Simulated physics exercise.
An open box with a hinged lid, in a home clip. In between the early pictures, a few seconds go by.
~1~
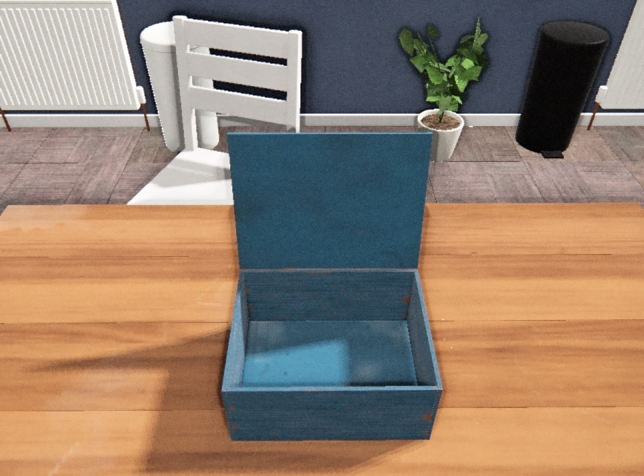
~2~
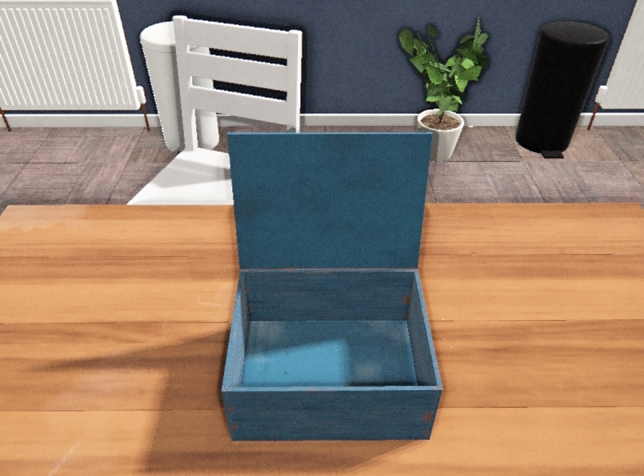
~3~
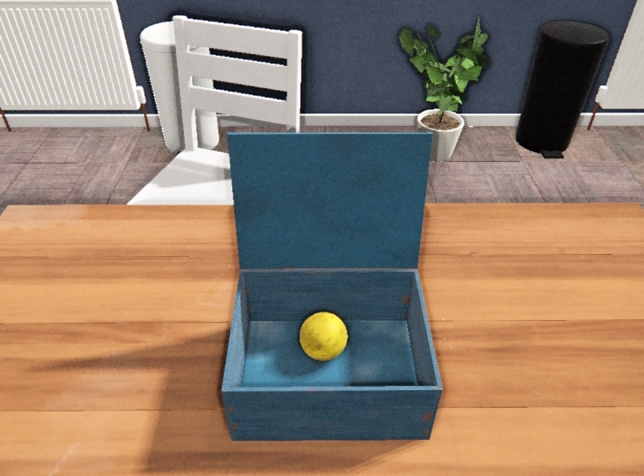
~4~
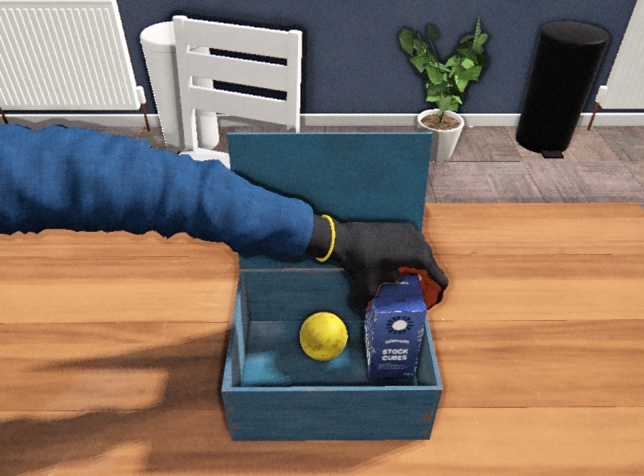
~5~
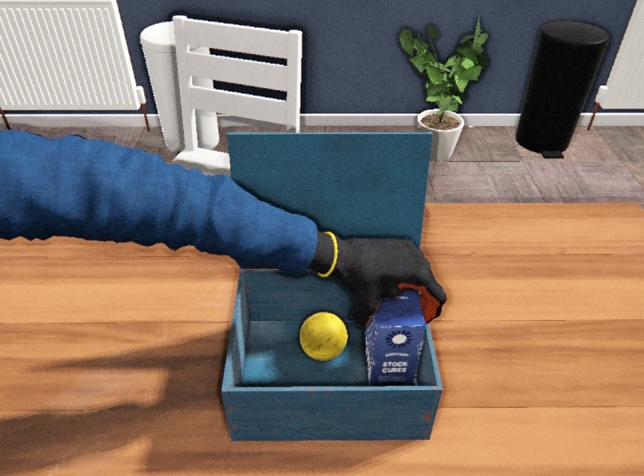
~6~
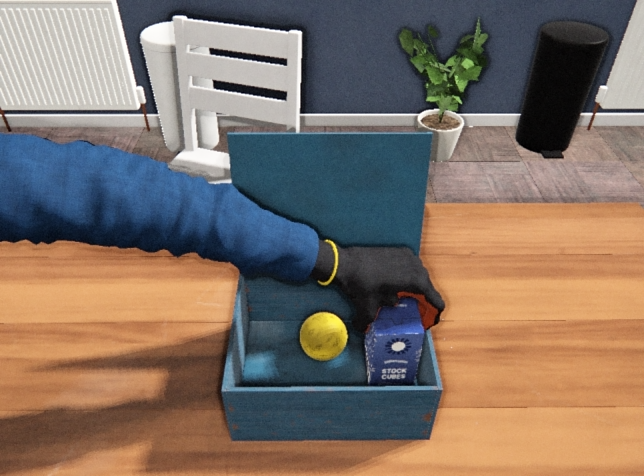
At first, an open blue box with its hinged lid raised sits empty on a wooden table. A yellow ball then appears inside, and a dark hand in a blue sleeve reaches in from the left, lowering a blue carton slightly into the box to the right of the ball.
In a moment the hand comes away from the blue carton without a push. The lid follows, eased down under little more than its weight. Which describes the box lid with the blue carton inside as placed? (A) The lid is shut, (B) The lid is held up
B.
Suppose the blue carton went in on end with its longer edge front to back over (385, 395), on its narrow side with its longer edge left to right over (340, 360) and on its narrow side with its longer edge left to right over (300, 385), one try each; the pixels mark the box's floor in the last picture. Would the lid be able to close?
Try one: Not closed. Try two: Not closed. Try three: Closed.
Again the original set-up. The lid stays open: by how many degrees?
It comes to about 20°.
Then, 1.40 s on from there, lid 73° above the rim.
Then, 1.70 s on from there, lid 47° above the rim.
In the end, lid 20° above the rim; both unmoved. At the end, from the last picture's camera, blue carton near (392, 345).
